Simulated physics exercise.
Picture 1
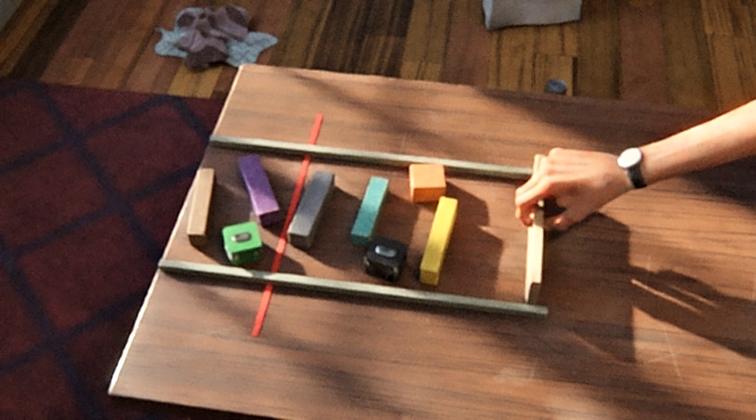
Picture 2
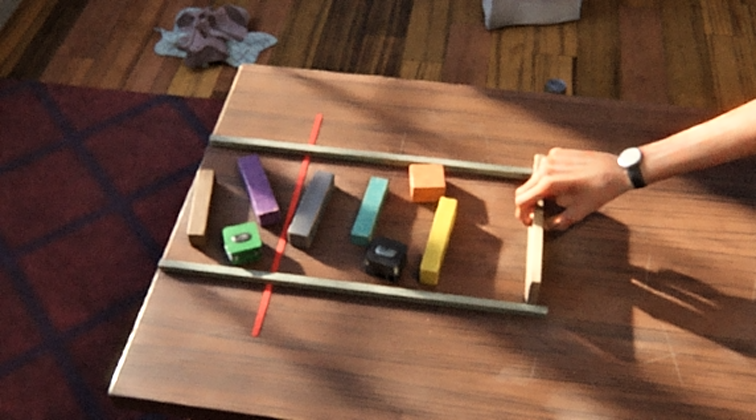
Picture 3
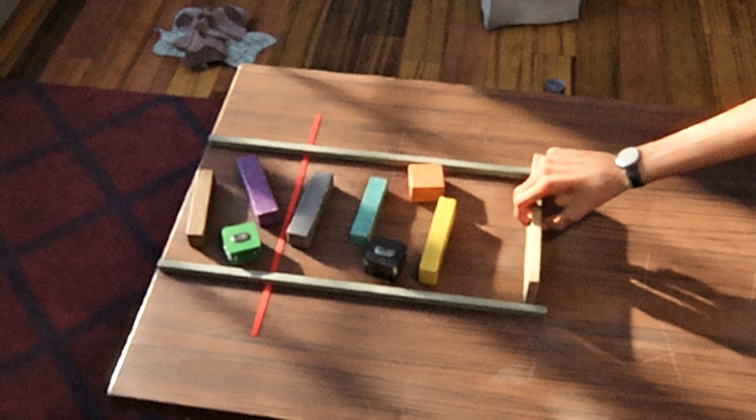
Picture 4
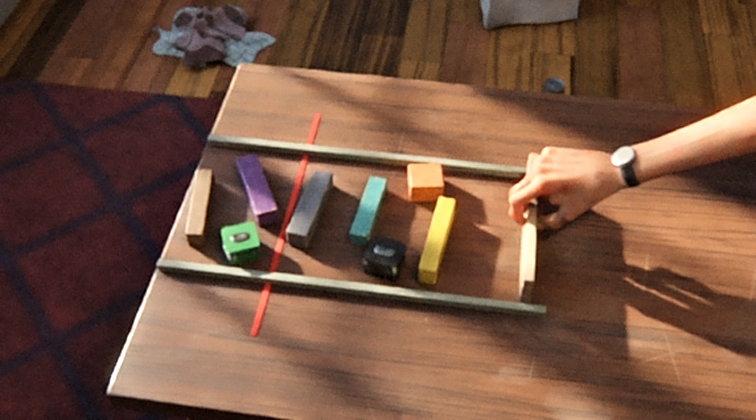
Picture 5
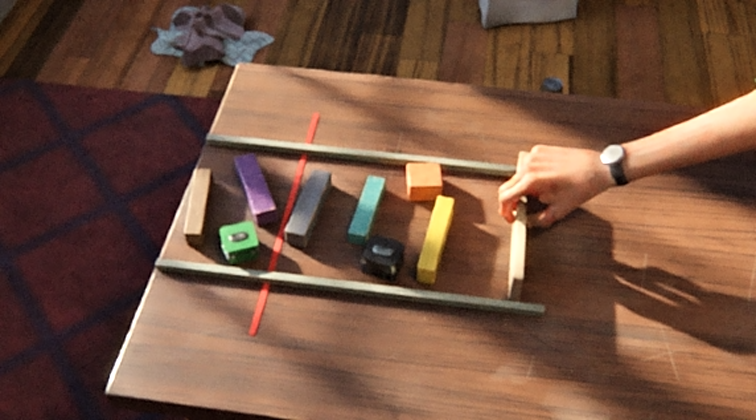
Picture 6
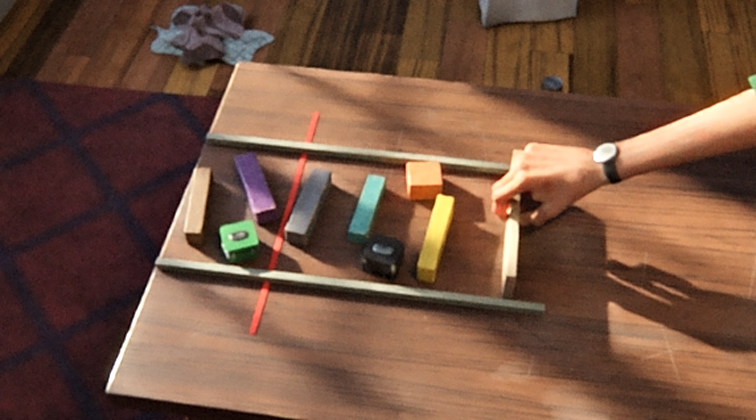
A hand slides a light wooden board slightly left toward still, colourful blocks between two rails.
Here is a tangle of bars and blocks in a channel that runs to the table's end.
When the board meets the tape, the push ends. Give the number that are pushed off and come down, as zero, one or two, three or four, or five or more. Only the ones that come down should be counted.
Band: Nil.
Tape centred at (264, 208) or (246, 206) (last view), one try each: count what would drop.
On the floor, 1 then 2.
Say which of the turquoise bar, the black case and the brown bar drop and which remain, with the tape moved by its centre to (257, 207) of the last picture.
The turquoise bar holds on; the black case is kept; the brown bar comes down.
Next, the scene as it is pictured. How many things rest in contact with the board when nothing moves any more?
That makes 2.
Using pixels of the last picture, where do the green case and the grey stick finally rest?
Final centres, in order: Near (204, 244), near (229, 197).
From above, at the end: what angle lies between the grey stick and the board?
The angle is some 0°.
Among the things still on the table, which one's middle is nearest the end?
Looking at the middles, it's the brown bar.
Soon after, none off yet; brown bar at rest near (200, 205); purple bar at rest near (256, 187); green case at rest near (240, 243).
After that, none off yet; brown bar at rest near (200, 205); purple bar displaced a little near (238, 187); green case displaced a little near (228, 245).
In the end, the number that fall off is zero.
